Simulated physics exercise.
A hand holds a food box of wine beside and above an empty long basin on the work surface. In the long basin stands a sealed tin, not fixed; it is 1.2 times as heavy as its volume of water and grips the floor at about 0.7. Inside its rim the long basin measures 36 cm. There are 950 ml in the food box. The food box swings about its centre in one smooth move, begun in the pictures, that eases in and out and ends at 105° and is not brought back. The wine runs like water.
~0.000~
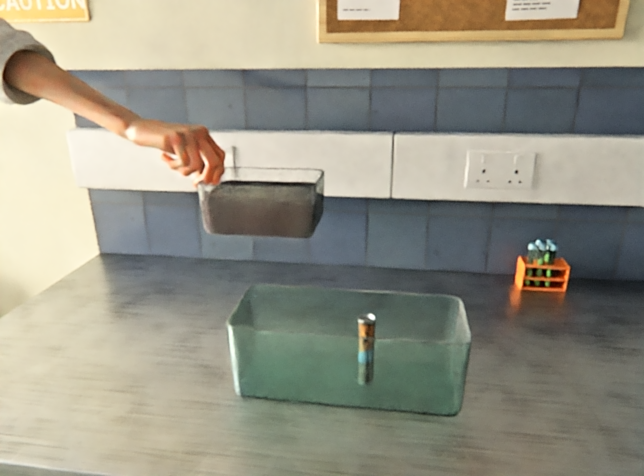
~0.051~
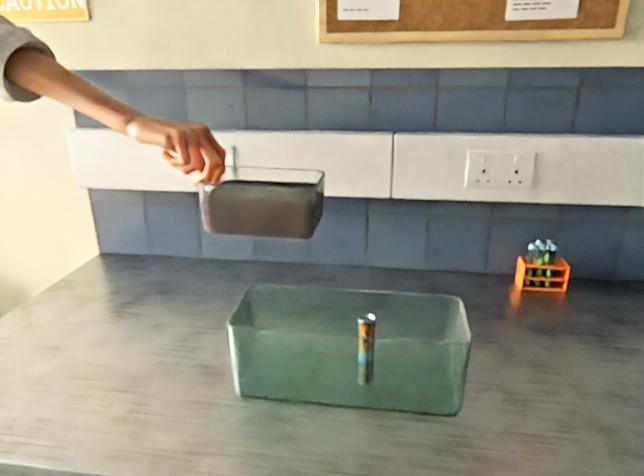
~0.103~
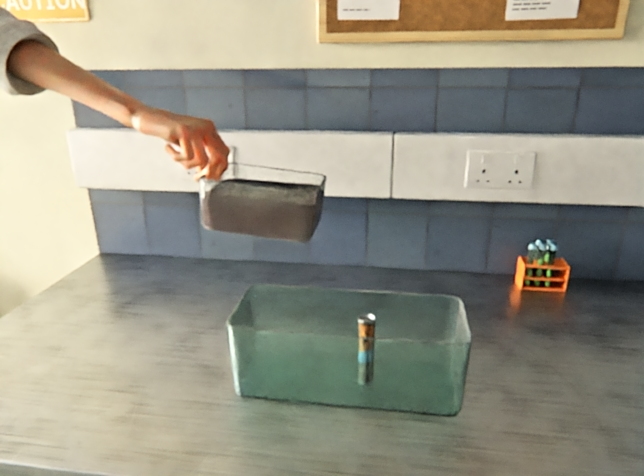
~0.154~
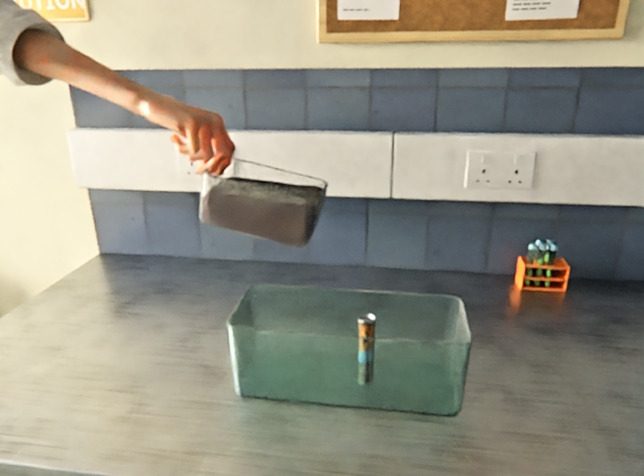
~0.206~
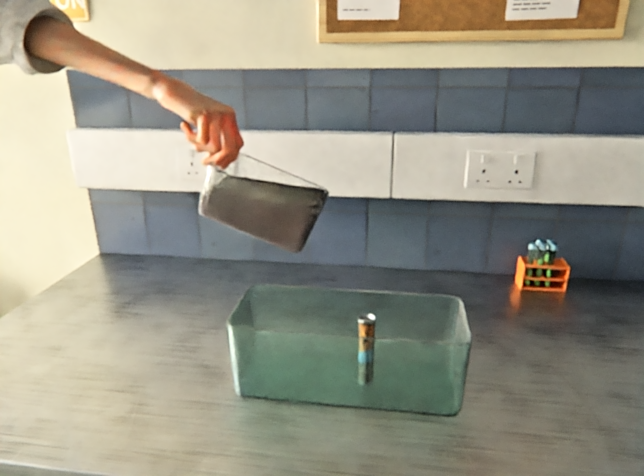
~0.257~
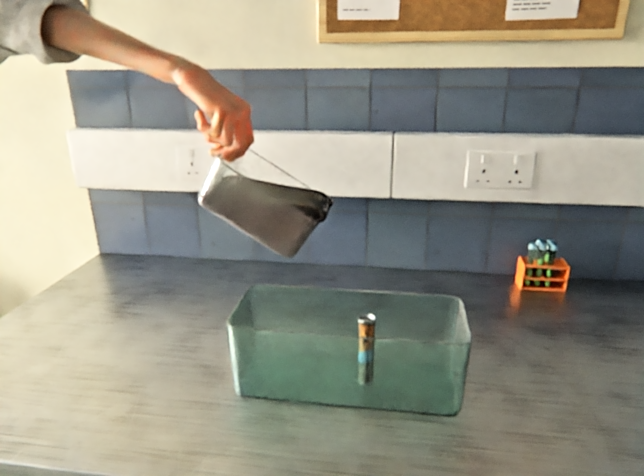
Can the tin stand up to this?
The tin remains upright.
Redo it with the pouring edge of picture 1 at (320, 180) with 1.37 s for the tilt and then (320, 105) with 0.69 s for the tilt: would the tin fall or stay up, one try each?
First it keeps standing; then it remains upright.
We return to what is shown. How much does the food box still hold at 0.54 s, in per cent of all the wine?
Near 18 in a hundred.
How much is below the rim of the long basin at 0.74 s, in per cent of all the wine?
About 86 per cent.
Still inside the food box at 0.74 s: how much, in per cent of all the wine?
About 3 per cent.
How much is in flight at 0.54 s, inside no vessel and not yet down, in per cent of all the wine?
Some 56 per cent.
After 0.54 s the tilt is 93° and 17 per cent is still to pour; the tin stands where it began.
After 0.74 s the tilt is 105° and 3 per cent is still to pour; the tin stands 1 cm from where it began.
After 0.96 s the tilt is 105° and 0 per cent is still to pour; the tin stands where it began.
After 1.19 s the tilt is 105° and 0 per cent is still to pour; the tin stands where it began.
In the end the tin stands where it began.
